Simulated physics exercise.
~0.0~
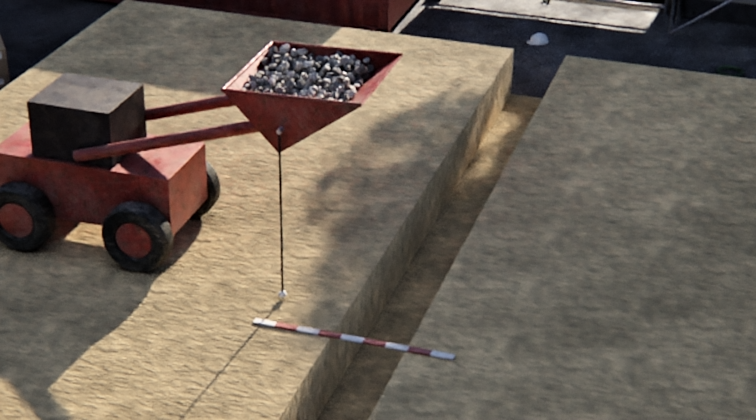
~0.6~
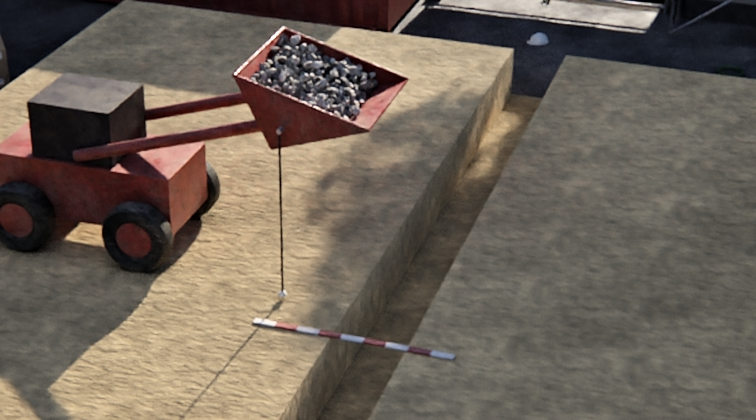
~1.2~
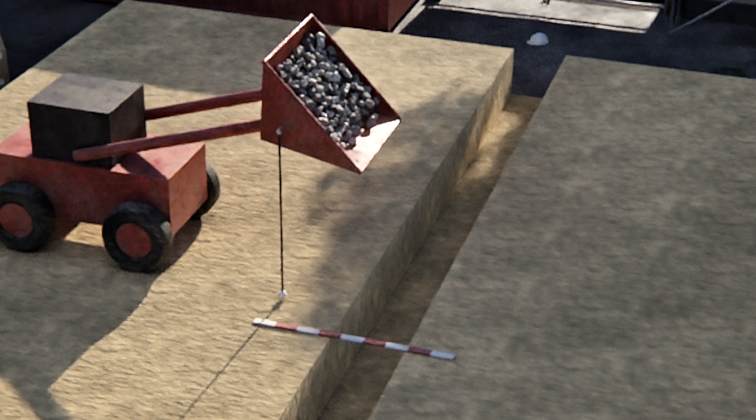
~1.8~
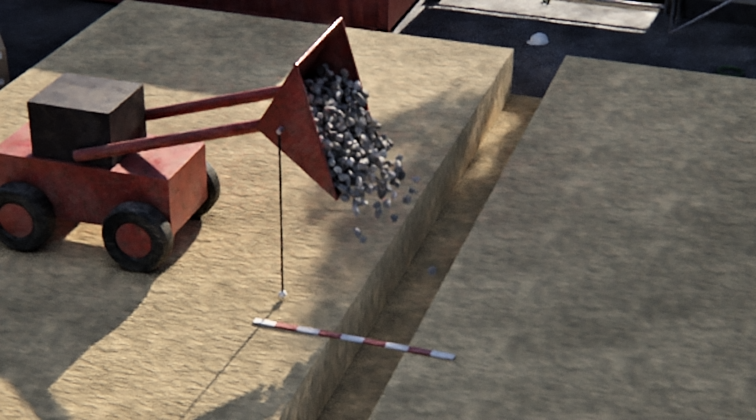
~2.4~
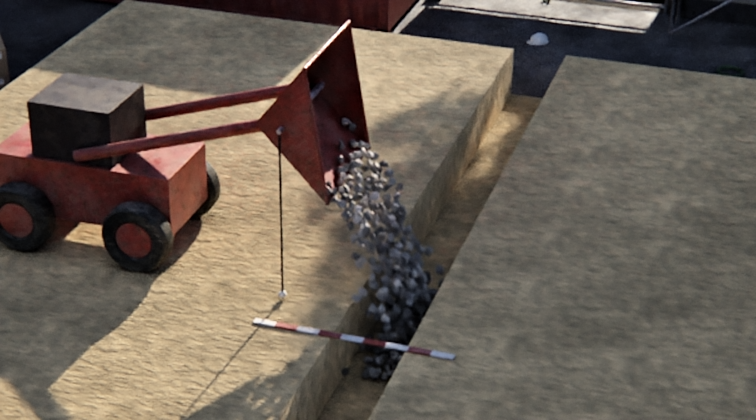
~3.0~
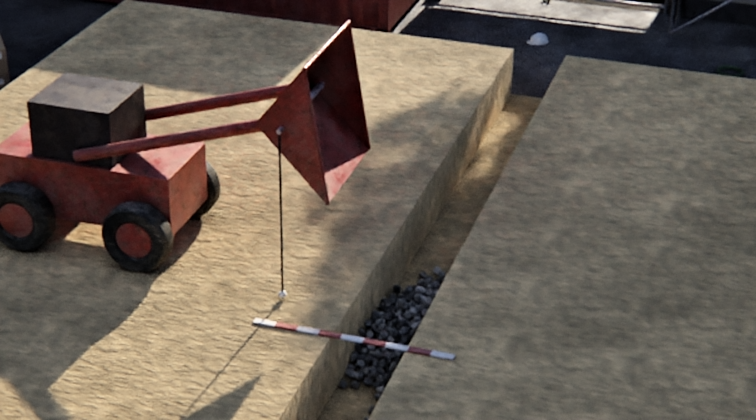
A red loader tips its bucket and grey stones pour down, settling in the trench.
